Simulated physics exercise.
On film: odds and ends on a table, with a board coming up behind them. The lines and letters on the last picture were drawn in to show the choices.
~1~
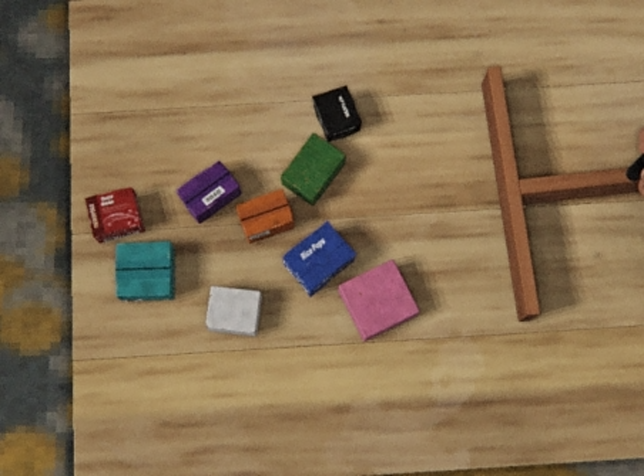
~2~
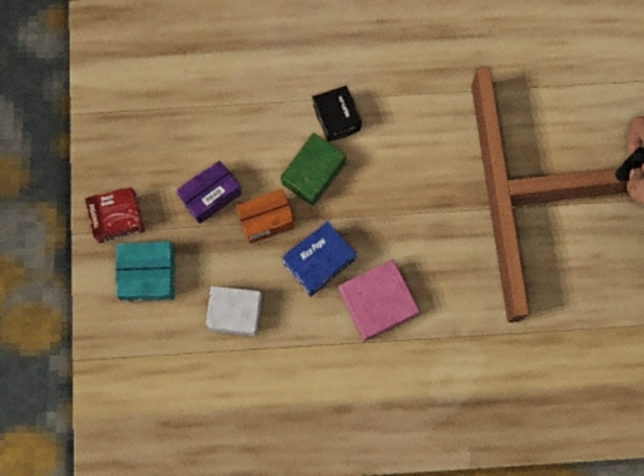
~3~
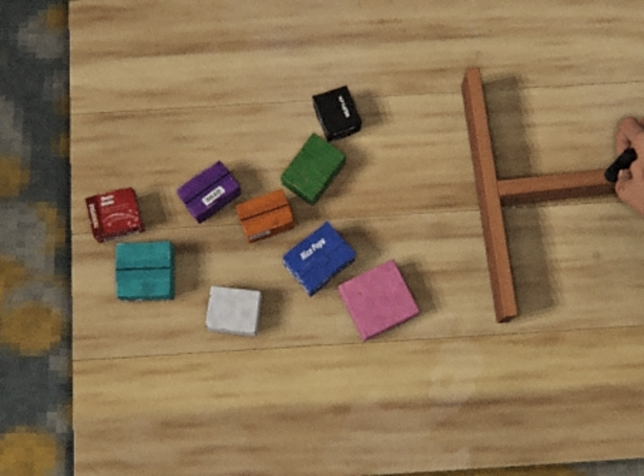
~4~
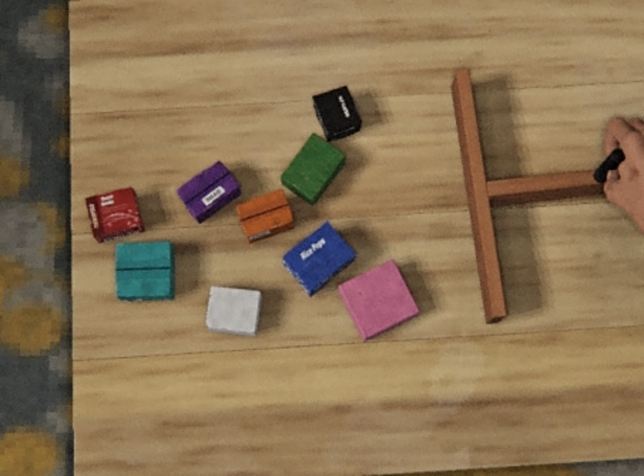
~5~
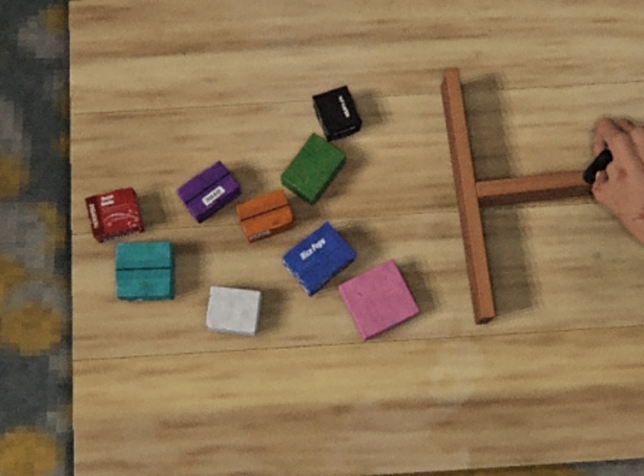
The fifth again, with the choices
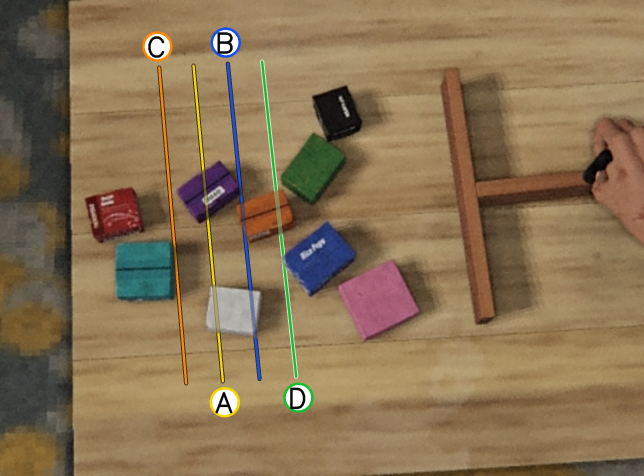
A hand sliding a wooden T-shaped board slowly leftward across a table towards a scattered group of small coloured boxes and blocks.
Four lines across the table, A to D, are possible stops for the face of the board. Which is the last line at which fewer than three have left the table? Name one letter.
Stop at C.
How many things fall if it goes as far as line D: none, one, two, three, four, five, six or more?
In all, none.
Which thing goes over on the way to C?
The red box.
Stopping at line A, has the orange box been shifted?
Yes.
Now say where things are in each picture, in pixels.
In the first frame, board (514, 187); orange box (266, 217); turquoise box (146, 272).
In the second frame, board (503, 188); pink block (378, 301).
In the third frame, board (491, 189); white block (234, 311).
In the fourth frame, board (481, 189); green block (313, 170).
In the fifth frame, board (470, 190); black box (337, 114); orange box (266, 217); turquoise box (146, 272).
On the copy, A at (208, 218); B at (243, 216); C at (172, 220); D at (279, 214).
On C. First, board (363, 196); black box (325, 113); pink block (338, 320).
Then, board (256, 203); turquoise box (133, 271); white block (175, 319).
Finally, board (172, 208); red box over the edge; turquoise box (75, 269); one fallen.
By contrast, A is within the limit but short; B is within the limit but short; D is within the limit but short.
